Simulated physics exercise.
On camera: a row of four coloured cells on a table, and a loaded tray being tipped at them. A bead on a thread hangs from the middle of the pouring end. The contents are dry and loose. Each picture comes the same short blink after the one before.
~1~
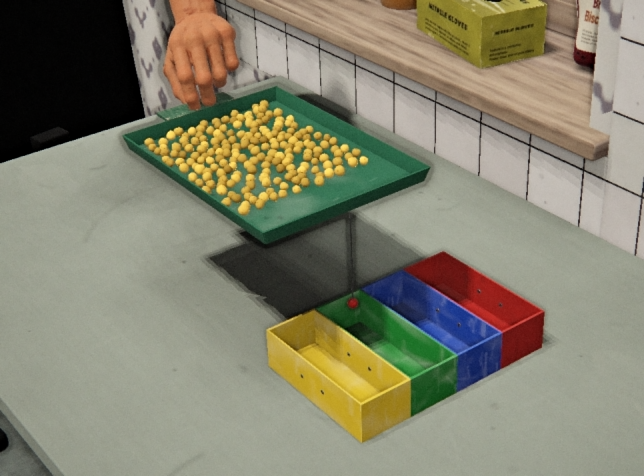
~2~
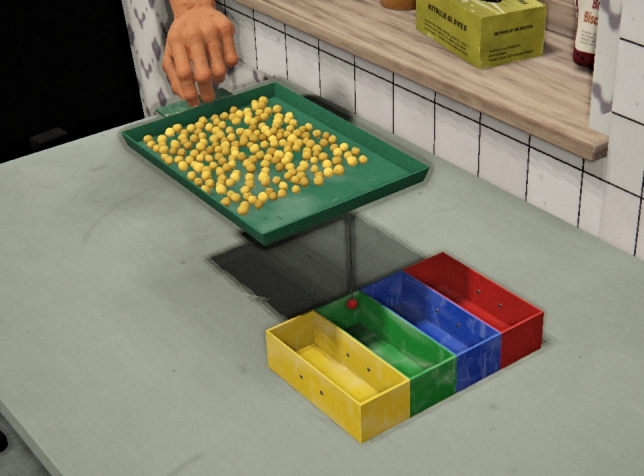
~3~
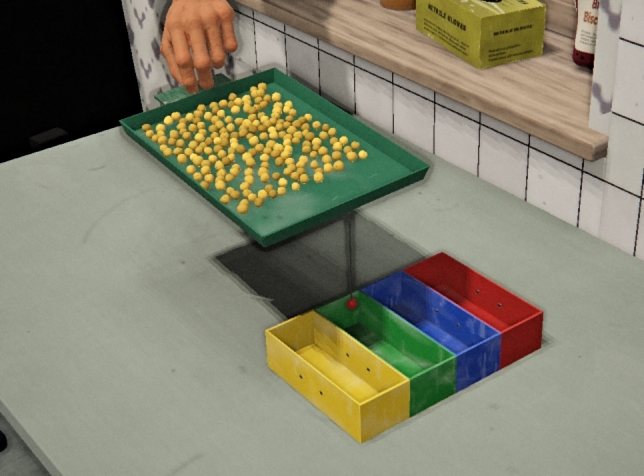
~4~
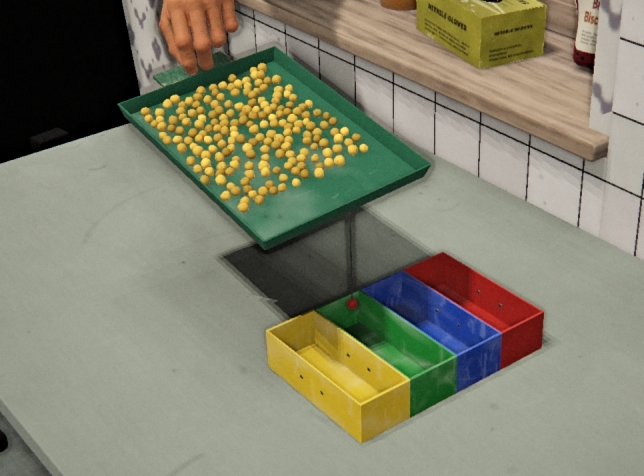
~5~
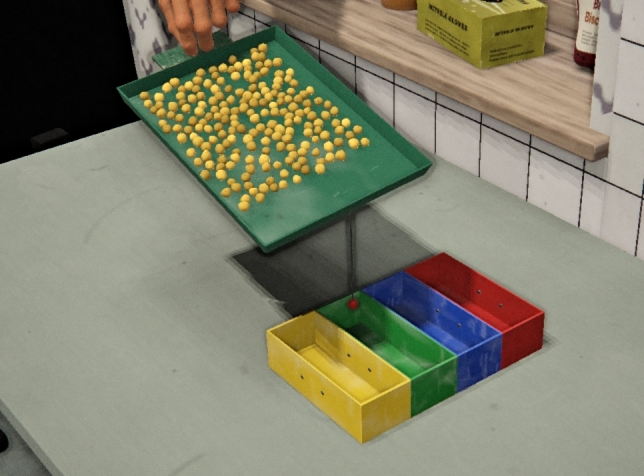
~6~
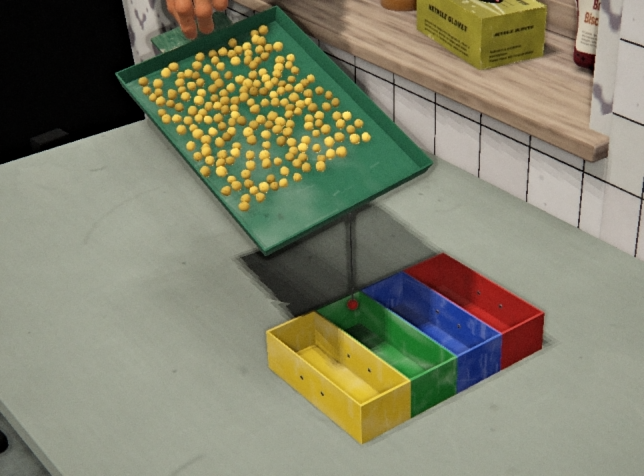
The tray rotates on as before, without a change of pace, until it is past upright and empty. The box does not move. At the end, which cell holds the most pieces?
Fullest: The yellow cell.
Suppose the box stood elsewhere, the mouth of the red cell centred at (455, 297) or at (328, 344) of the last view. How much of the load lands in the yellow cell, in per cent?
First some 60, then 0 per cent.
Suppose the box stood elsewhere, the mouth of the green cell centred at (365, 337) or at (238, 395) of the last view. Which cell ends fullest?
In turn: The cell in yellow; the blue cell.
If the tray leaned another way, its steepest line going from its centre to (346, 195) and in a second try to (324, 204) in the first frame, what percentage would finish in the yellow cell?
About 10 and 30 per cent.
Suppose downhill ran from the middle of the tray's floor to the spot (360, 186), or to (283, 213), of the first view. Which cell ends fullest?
One: Blue. Two: The cell in yellow.
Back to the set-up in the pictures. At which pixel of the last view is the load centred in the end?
Roughly at (322, 396).
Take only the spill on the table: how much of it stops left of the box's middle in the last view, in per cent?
Close to 100 per cent.
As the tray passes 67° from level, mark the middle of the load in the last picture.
Roughly at (295, 204).
Just after the last frame, tray tipped steeply; almost all on the tray; just a few falling or outside the box.
A moment on, tray tipped past a quarter turn; roughly a third on the tray; roughly a quarter in the yellow cell; about a tenth in the green cell; just a few in the blue cell; roughly a third falling or outside the box.
Further on, tray tipped past a quarter turn; roughly a third in the yellow cell; about a tenth in the green cell; just a few in the blue cell; roughly half falling or outside the box.
When it is over, tray tipped past a quarter turn; roughly a third in the yellow cell; about a tenth in the green cell; just a few in the blue cell; not one in the red cell; roughly half outside the box.
